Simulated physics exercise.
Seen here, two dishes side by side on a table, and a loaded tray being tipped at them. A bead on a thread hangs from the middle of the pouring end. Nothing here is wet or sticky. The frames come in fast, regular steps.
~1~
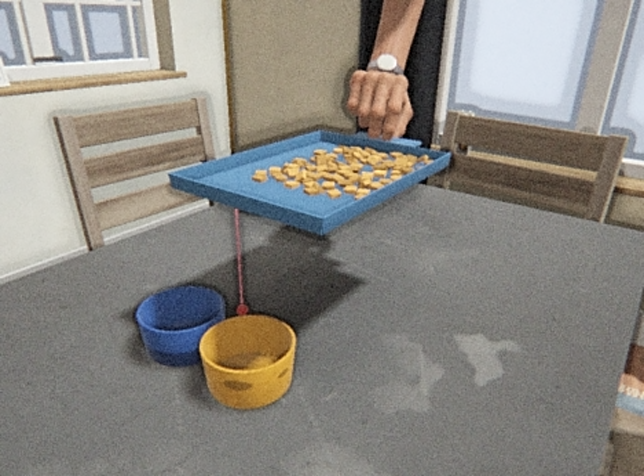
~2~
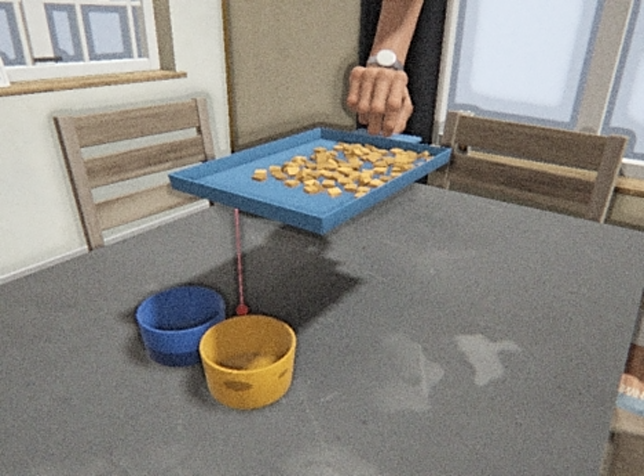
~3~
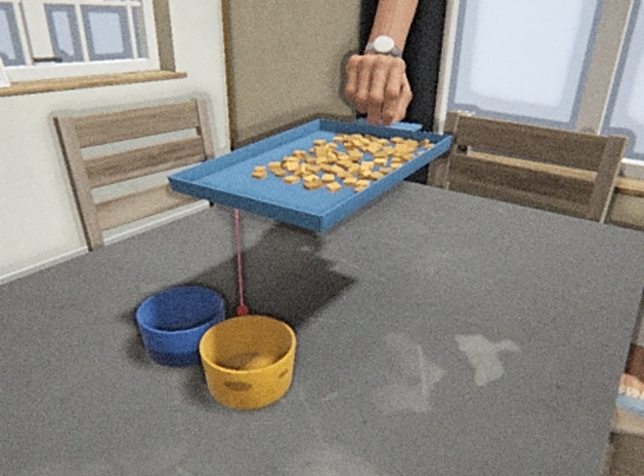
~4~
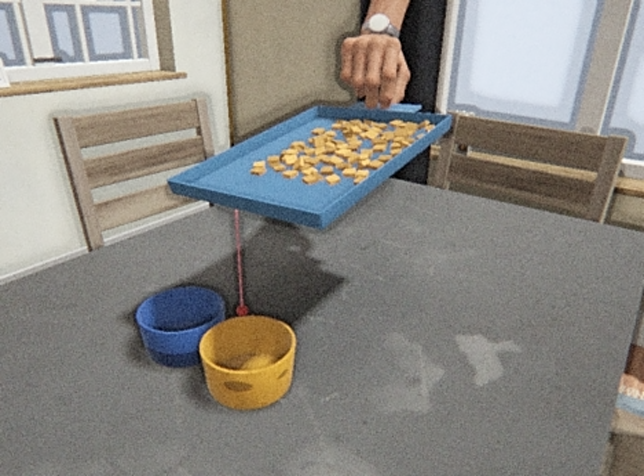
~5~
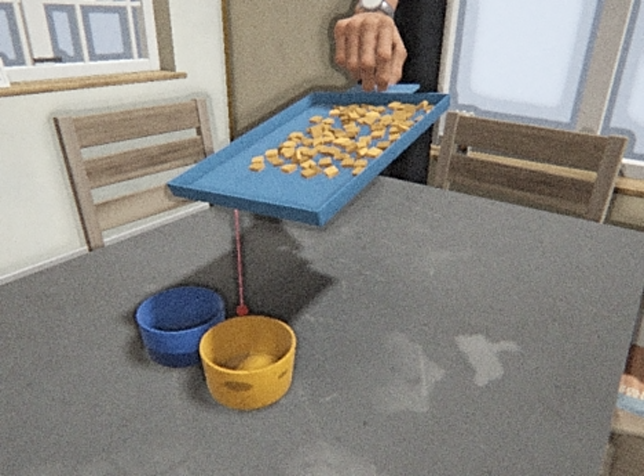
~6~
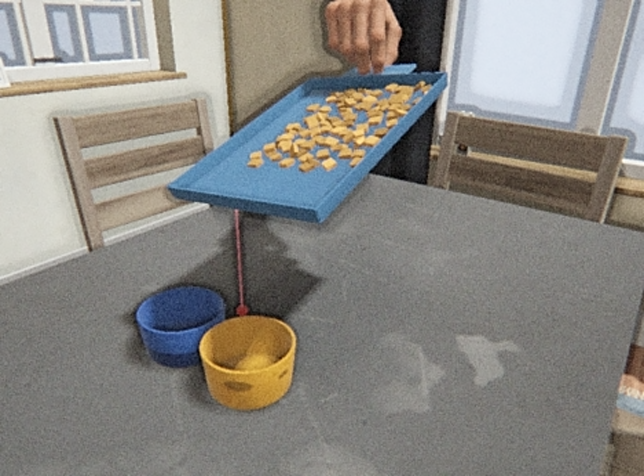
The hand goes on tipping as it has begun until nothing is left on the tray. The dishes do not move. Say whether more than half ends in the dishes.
The two hold the larger part of the load.
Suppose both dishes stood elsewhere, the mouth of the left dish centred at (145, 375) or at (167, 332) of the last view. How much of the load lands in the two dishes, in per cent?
First some 0, then 50 per cent.
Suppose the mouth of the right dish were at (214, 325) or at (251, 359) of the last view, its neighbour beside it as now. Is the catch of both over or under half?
At the first place most of it, at the second above a half.
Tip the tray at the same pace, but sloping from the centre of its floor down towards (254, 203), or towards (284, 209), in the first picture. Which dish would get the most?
At the first place the dish on the right, at the second the right one.
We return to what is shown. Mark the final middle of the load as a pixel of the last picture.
At about (185, 340).
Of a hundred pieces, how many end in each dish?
About: Left dish 70, right dish 10 per cent.
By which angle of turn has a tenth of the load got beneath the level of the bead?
Roughly 75°.
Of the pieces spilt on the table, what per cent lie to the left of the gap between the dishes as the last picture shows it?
Some 90 per cent.
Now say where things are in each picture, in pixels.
The first frame shows corners of the pouring end at (171, 173) and (322, 217), level; middle of the load at (344, 169), cereal squares; left dish at (149, 343); right dish at (215, 382); bead on its thread at (242, 310).
The second frame shows corners of the pouring end at (171, 174) and (322, 216), level; middle of the load at (344, 167).
The third frame shows corners of the pouring end at (170, 176) and (321, 215), tipped barely, lowest at the left corner; middle of the load at (344, 159).
The fourth frame shows corners of the pouring end at (169, 179) and (319, 212), tipped a little, lowest at the left corner; middle of the load at (343, 148).
The fifth frame shows corners of the pouring end at (169, 182) and (317, 210), tipped clearly, lowest at the left corner; middle of the load at (341, 136).
The sixth frame shows corners of the pouring end at (169, 185) and (315, 207), tipped clearly, lowest at the left corner; middle of the load at (338, 125); left dish at (149, 344); right dish at (215, 383).
Soon after the last picture, tray tipped steeply; all on the tray.
A little later, tray tipped right over; about a third on the tray; a stray few in the right dish; about a third in the left dish; a small part outside both; a small part in the air.
Later still, tray tipped past a quarter turn; a small part in the right dish; about two thirds in the left dish; about a quarter outside both.
At rest, tray tipped past a quarter turn; a small part in the right dish; about two thirds in the left dish; about a quarter outside both.
